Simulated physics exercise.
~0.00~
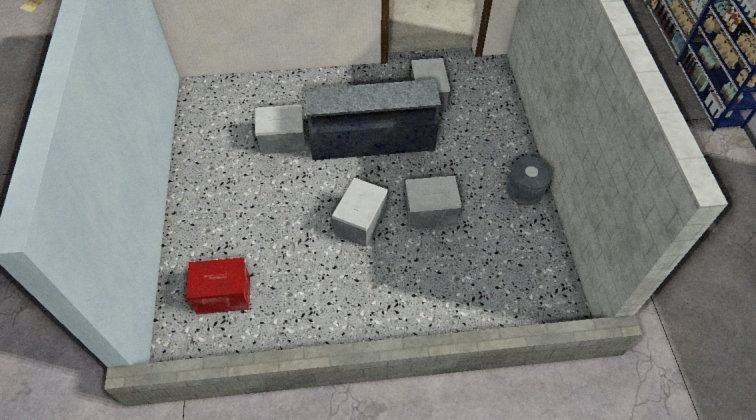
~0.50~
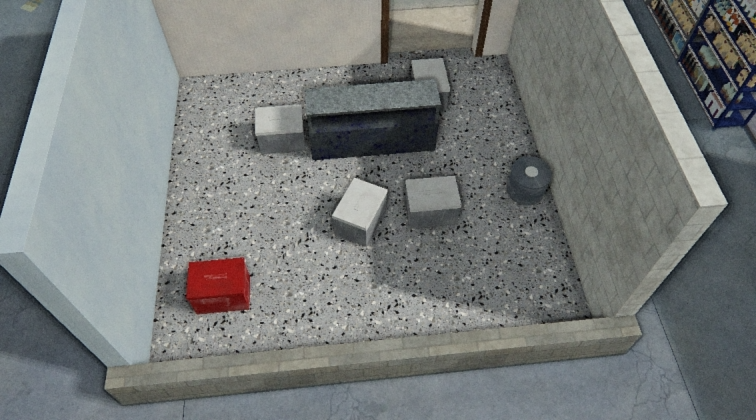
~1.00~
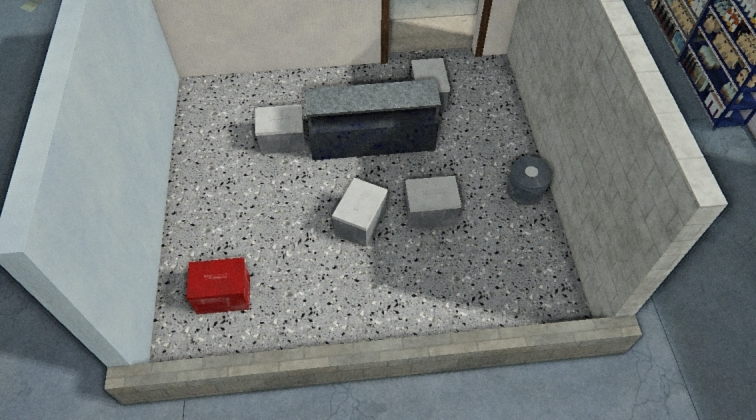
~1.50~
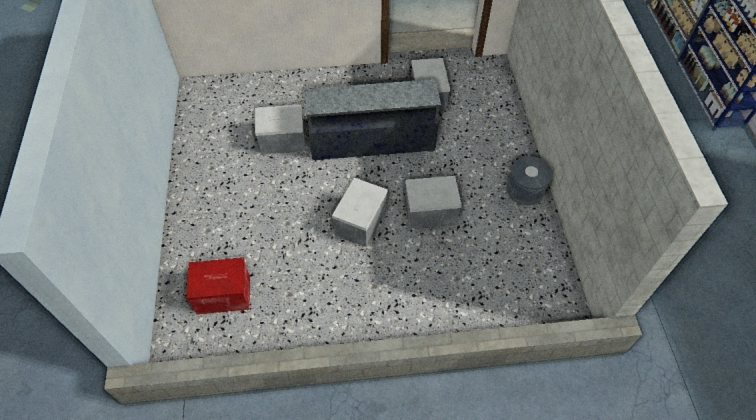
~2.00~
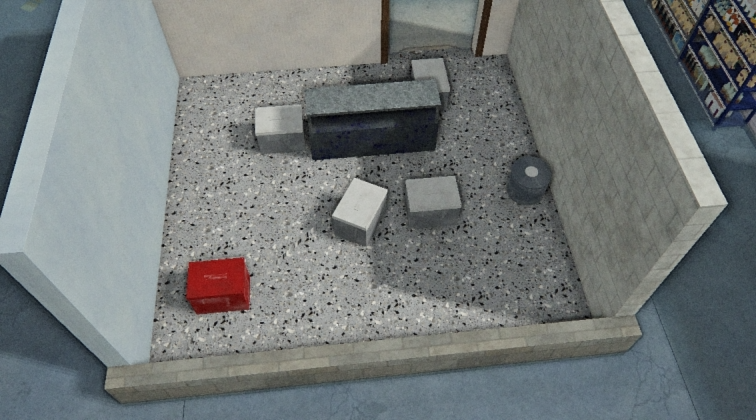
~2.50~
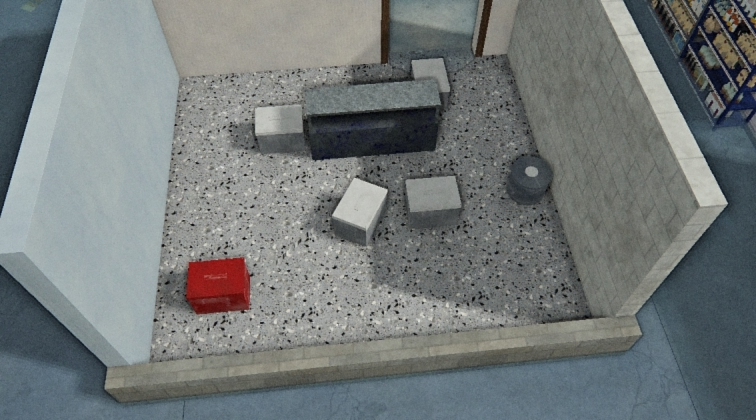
Bluish water spreading around a walled office, then showing at the doorway, while the red chest and grey blocks stay still.
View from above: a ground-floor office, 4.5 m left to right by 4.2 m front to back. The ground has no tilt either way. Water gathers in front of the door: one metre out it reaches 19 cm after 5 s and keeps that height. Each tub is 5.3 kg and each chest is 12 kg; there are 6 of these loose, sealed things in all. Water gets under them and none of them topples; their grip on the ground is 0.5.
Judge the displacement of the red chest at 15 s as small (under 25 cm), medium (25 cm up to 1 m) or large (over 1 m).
Medium.
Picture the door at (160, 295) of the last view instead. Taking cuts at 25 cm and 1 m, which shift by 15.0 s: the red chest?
That would leave the red chest a long way off.
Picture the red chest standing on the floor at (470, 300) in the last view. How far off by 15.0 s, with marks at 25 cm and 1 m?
Well, it gets shoved far.
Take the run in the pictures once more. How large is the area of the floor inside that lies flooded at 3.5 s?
I'd estimate close to 1.0 m2.
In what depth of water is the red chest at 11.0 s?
Somewhere close to 6 cm.
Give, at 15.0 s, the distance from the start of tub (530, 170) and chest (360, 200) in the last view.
Shifts: 200 cm / 40 cm.
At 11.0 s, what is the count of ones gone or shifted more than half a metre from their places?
By then the count is 2.
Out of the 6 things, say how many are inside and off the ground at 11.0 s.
At that moment it comes to 3.
After 3.5 s the red chest is near (216, 277), 0.0 m from its start, aground; 0 afloat.
After 6.8 s the red chest is near (216, 277), 0.0 m from its start, aground; 1 afloat.
After 11.0 s the red chest is near (210, 280), 0.1 m from its start, afloat; 3 afloat.
After 15.0 s the red chest is near (174, 243), 0.6 m from its start, afloat; 6 afloat.
